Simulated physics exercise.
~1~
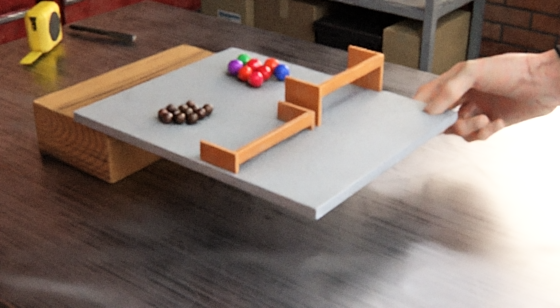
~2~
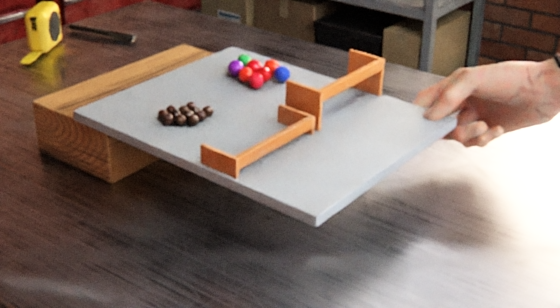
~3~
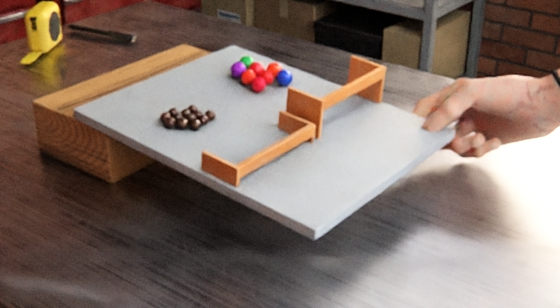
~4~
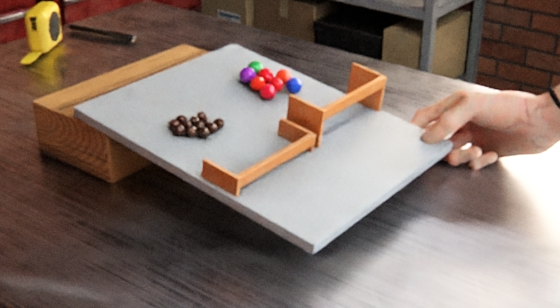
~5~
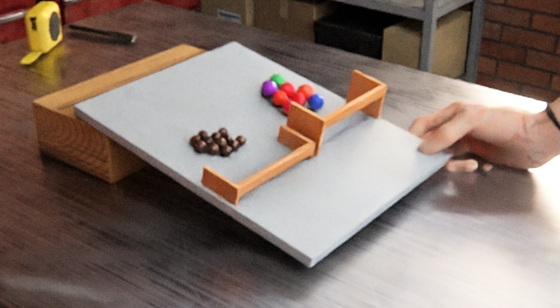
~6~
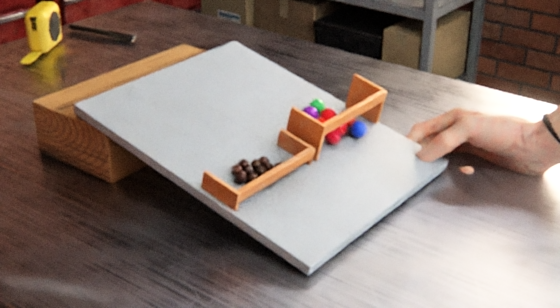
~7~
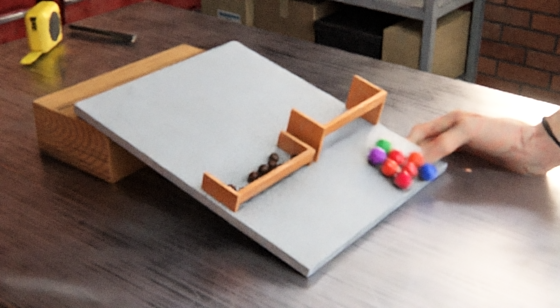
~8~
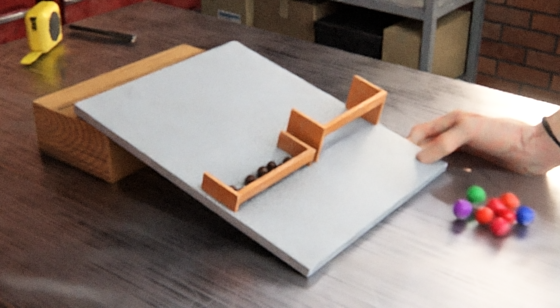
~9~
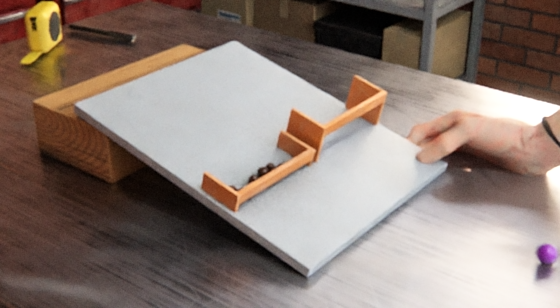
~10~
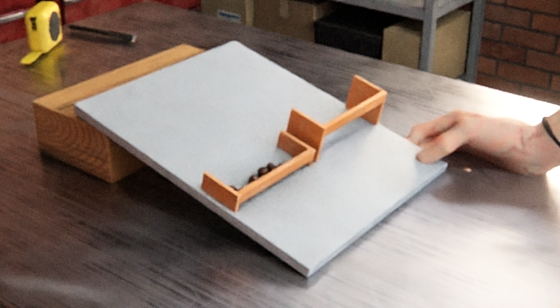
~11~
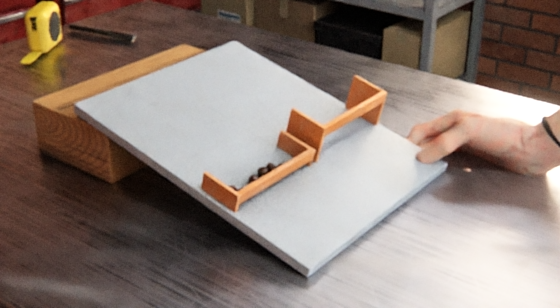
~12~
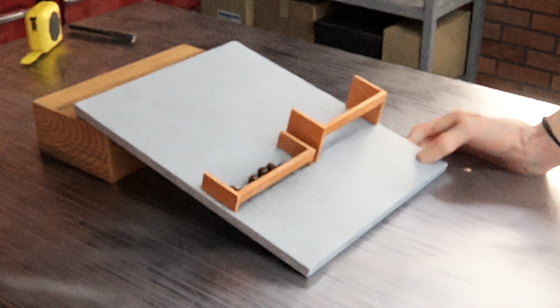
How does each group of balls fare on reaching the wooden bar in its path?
The dark brown balls get stopped by the nearer bar and stay there, while the colourful balls pass underneath the farther bar and roll off the board.
